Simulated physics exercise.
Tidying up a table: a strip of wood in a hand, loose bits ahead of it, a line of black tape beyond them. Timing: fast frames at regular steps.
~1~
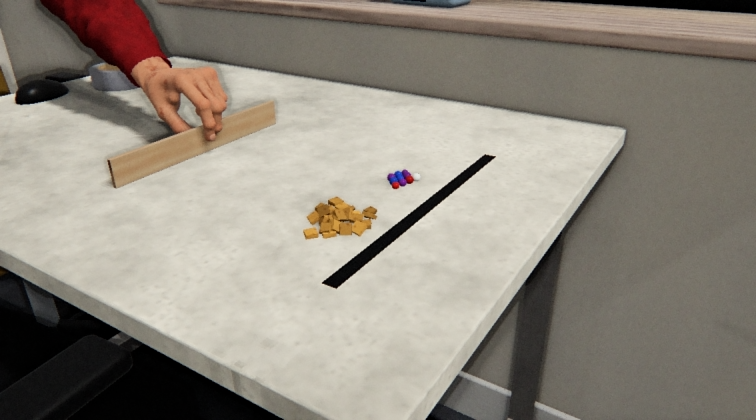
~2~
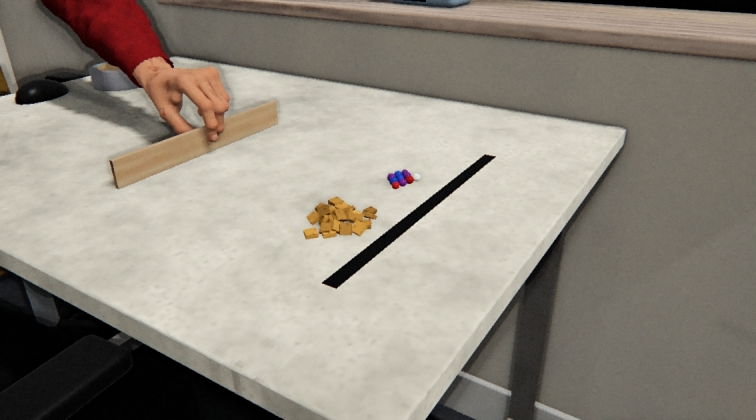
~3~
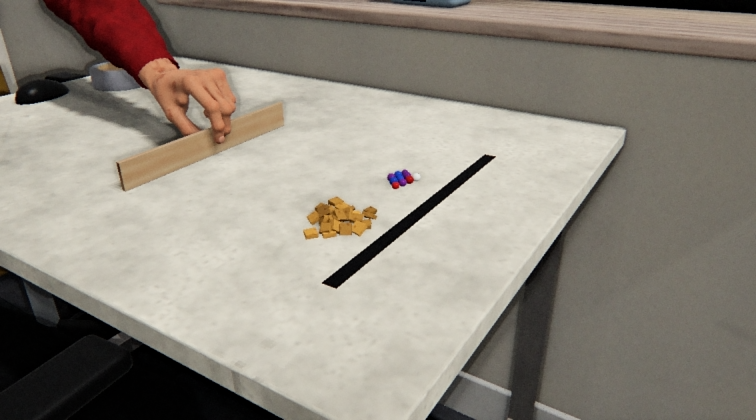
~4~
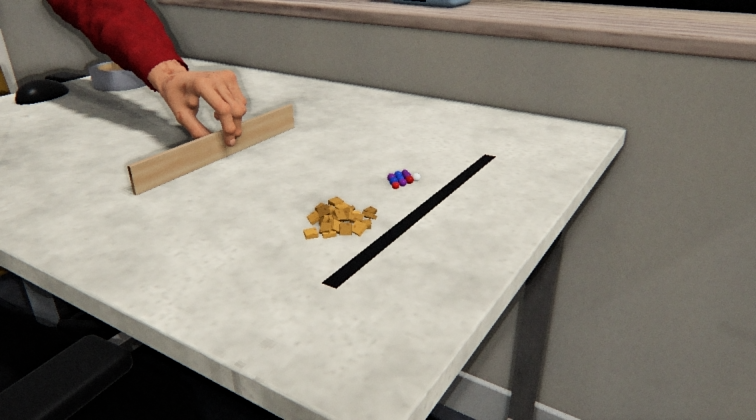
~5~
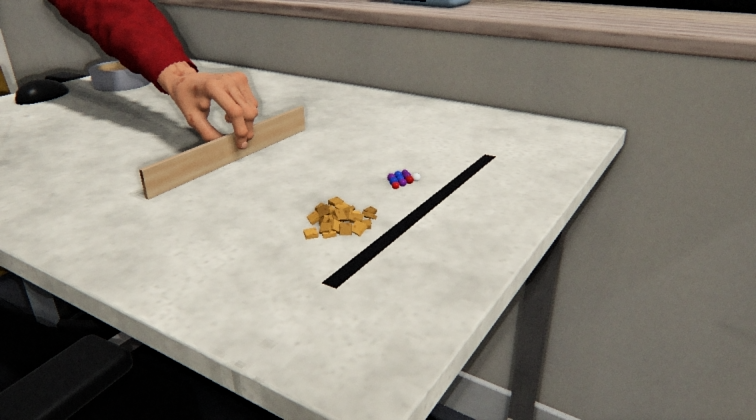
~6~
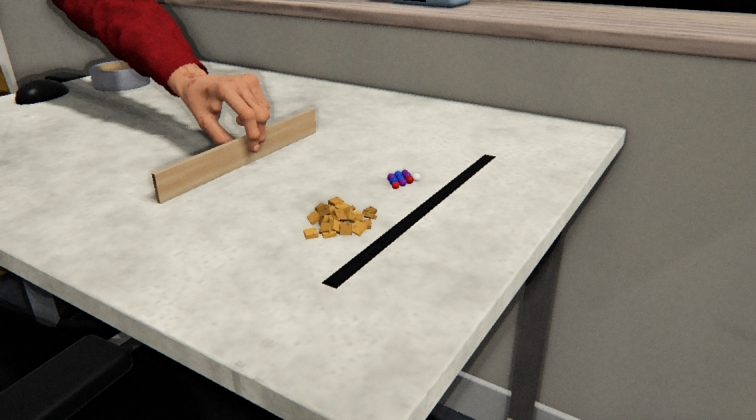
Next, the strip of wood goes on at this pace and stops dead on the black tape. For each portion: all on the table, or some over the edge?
Result: Near portion all held; far portion some lost over edge.
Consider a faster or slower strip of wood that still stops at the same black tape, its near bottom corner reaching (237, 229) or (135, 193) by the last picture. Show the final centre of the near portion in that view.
About (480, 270), then about (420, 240).
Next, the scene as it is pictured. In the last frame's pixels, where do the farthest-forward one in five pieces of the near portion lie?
Around (444, 252).
Then, 0.39 s past the last view, strip of wood still moving, near (333, 157); near portion all on the table, its front near (359, 228); far portion all on the table, its front near (416, 177).
Then, 0.80 s past the last view, strip of wood stopped at the black tape; near portion all on the table, its front near (443, 253); far portion all on the table, its front near (479, 194).
Then, 1.08 s past the last view, strip of wood stopped at the black tape; near portion all on the table, its front near (453, 246); far portion all on the table, its front near (524, 235).
Finally, strip of wood stopped at the black tape; near portion all on the table, its front near (453, 246); far portion all over the edge.
